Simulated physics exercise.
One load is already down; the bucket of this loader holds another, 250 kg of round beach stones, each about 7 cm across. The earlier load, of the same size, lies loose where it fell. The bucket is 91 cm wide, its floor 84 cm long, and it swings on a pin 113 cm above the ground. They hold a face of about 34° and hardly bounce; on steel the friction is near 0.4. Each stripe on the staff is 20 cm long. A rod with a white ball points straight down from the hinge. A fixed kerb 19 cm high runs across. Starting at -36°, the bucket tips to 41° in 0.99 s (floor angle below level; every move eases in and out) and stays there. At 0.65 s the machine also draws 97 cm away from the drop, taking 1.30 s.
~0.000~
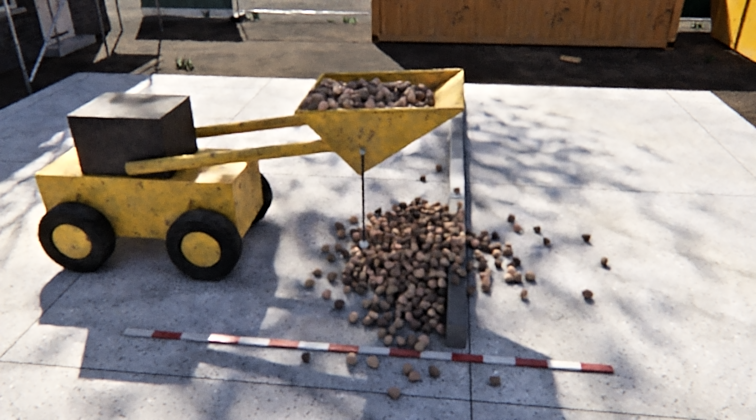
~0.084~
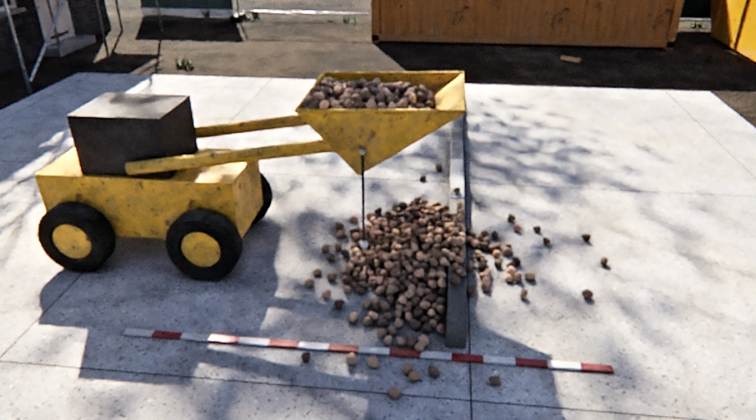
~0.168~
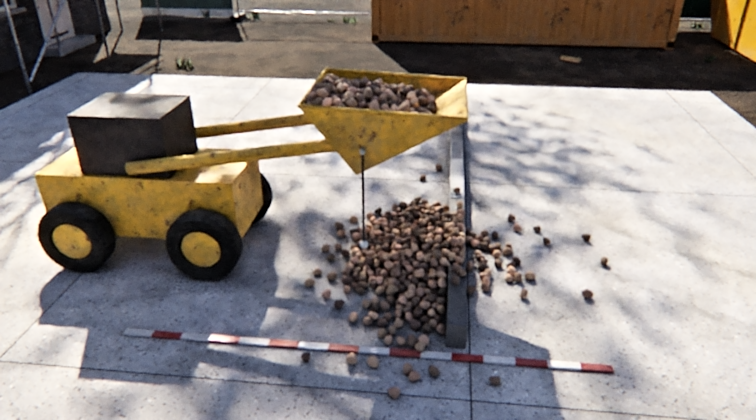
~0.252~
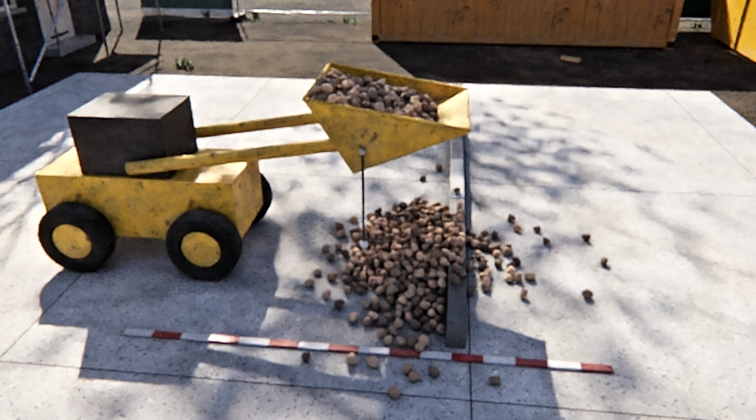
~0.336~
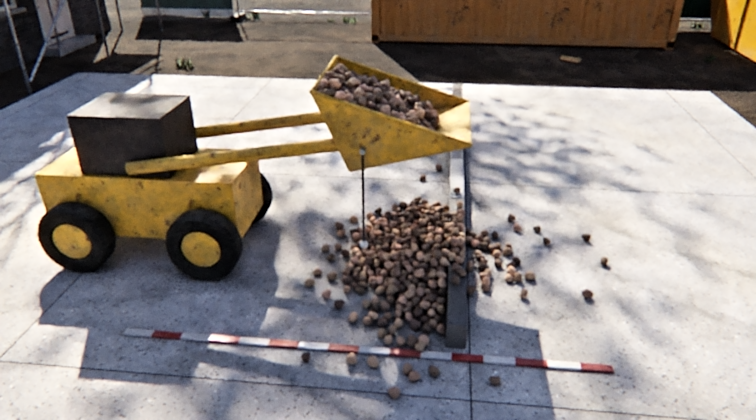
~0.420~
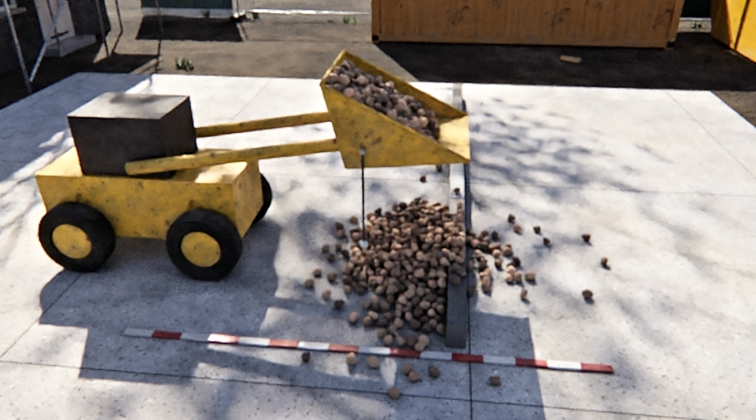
On a sunlit paved yard, a yellow toy-like loader gradually tilting its raised bucket of brown stones forward above a loose pile.
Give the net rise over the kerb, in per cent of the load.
Close to 27 parts in a hundred.
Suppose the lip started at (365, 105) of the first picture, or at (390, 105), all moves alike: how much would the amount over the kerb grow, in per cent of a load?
First some 0, then 0 per cent.
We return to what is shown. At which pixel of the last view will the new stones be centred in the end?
Near (426, 246).
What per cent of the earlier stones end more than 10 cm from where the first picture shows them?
About 20 per cent.
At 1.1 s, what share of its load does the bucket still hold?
About 30 per cent.
After 0.7 s the floor is at 29°; in per cent of one load, 100 in the bucket, 93 on this side of the kerb, 7 over the kerb; the foremost stones are at (554, 256).
After 1.1 s the floor is at 41°; in per cent of one load, 30 in the bucket, 157 on this side of the kerb, 13 over the kerb; the foremost stones are at (554, 256).
After 2.4 s the floor is at 41°; in per cent of one load, 0 in the bucket, 166 on this side of the kerb, 34 over the kerb; the foremost stones are at (639, 278).
After 4.8 s the floor is at 41°; in per cent of one load, 0 in the bucket, 166 on this side of the kerb, 34 over the kerb; the foremost stones are at (639, 278). Net gain over the kerb, 27.
